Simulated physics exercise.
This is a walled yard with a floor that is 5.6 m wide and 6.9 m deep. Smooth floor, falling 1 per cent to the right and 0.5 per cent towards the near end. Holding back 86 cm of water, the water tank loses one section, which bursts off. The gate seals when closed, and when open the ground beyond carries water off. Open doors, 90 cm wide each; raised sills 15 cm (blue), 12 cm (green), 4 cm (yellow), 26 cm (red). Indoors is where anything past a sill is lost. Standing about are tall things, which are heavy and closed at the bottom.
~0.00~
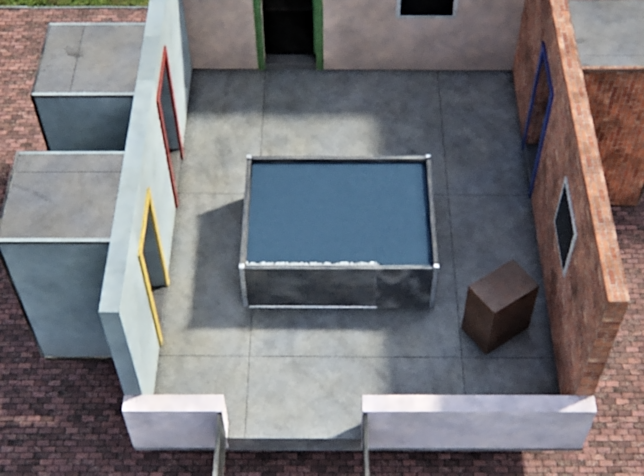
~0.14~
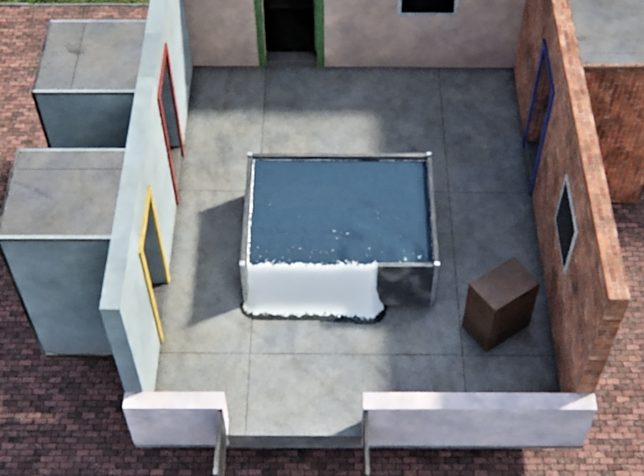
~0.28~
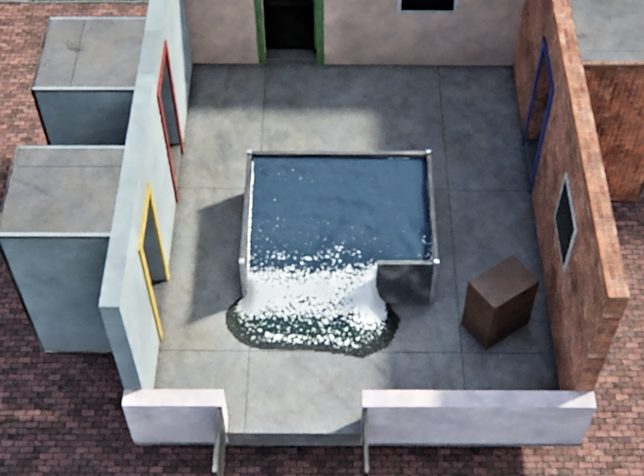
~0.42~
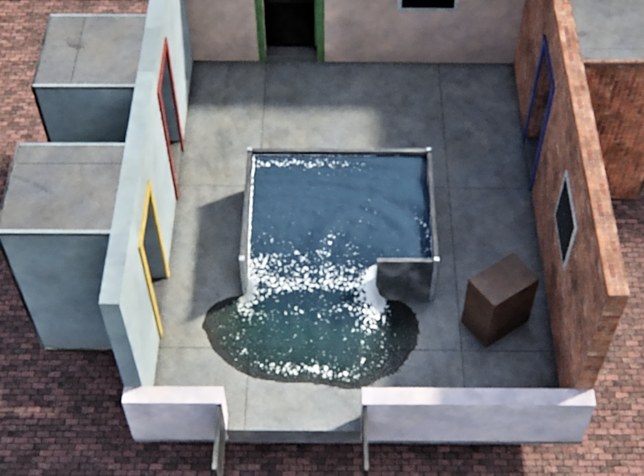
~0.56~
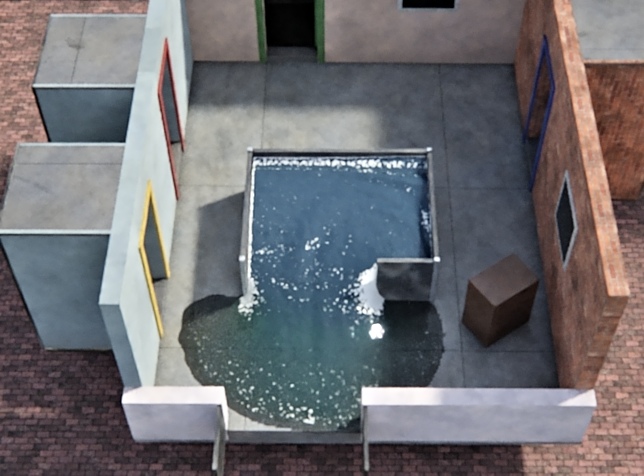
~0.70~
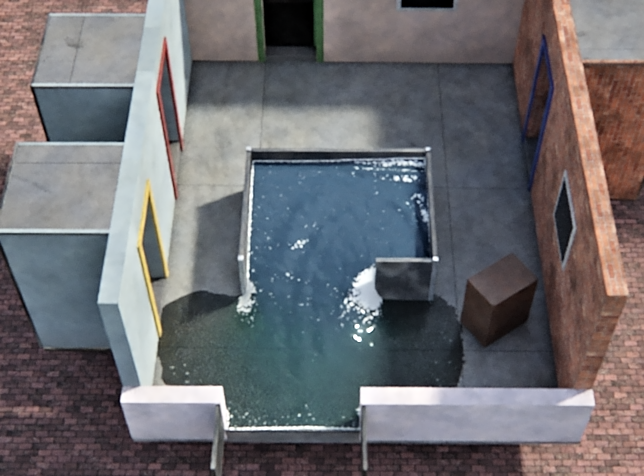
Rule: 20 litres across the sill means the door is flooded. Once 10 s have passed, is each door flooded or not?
At that moment the blue door is not flooded, the green door is not flooded, the yellow door is flooded, the red door is not flooded.
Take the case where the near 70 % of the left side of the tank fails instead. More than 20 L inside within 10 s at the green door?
Note: Green door, beyond the limit.
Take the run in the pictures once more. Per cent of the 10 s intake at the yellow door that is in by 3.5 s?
About 45 per cent.
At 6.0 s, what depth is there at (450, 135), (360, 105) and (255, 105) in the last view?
2, 0, 2 cm.
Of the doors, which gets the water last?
It's the green door that comes last.
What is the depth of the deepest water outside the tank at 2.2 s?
It tops out at some 42 cm.
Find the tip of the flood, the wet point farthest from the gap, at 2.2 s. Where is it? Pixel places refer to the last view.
Around pixel (562, 417).
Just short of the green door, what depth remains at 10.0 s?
I'd put it at around 3.5 cm deep.
After 1.4 s water covers 25 % of the floor and is deepest (41 cm) near (150, 412); blue door not reached, green door not reached, yellow door 4 cm at the sill, 0 L in, red door not reached.
After 2.2 s water covers 30 % of the floor and is deepest (42 cm) near (164, 412); blue door not reached, green door not reached, yellow door 10 cm at the sill, 1 L in, red door not reached.
After 3.5 s water covers 50 % of the floor and is deepest (24 cm) near (150, 412); blue door 2 cm at the sill, 0 L in, green door not reached, yellow door 8 cm at the sill, 20 L in, red door 3 cm at the sill, 0 L in.
After 6.0 s water covers 80 % of the floor and is deepest (16 cm) near (562, 417); blue door 2 cm at the sill, 0 L in, green door 6 cm at the sill, 0 L in, yellow door 6 cm at the sill, 37 L in, red door 2 cm at the sill, 0 L in.
After 10.0 s water covers 95 % of the floor and is deepest (10 cm) near (521, 125); blue door 4 cm at the sill, 0 L in, green door 4 cm at the sill, 0 L in, yellow door 3 cm at the sill, 43 L in, red door 3 cm at the sill, 0 L in.
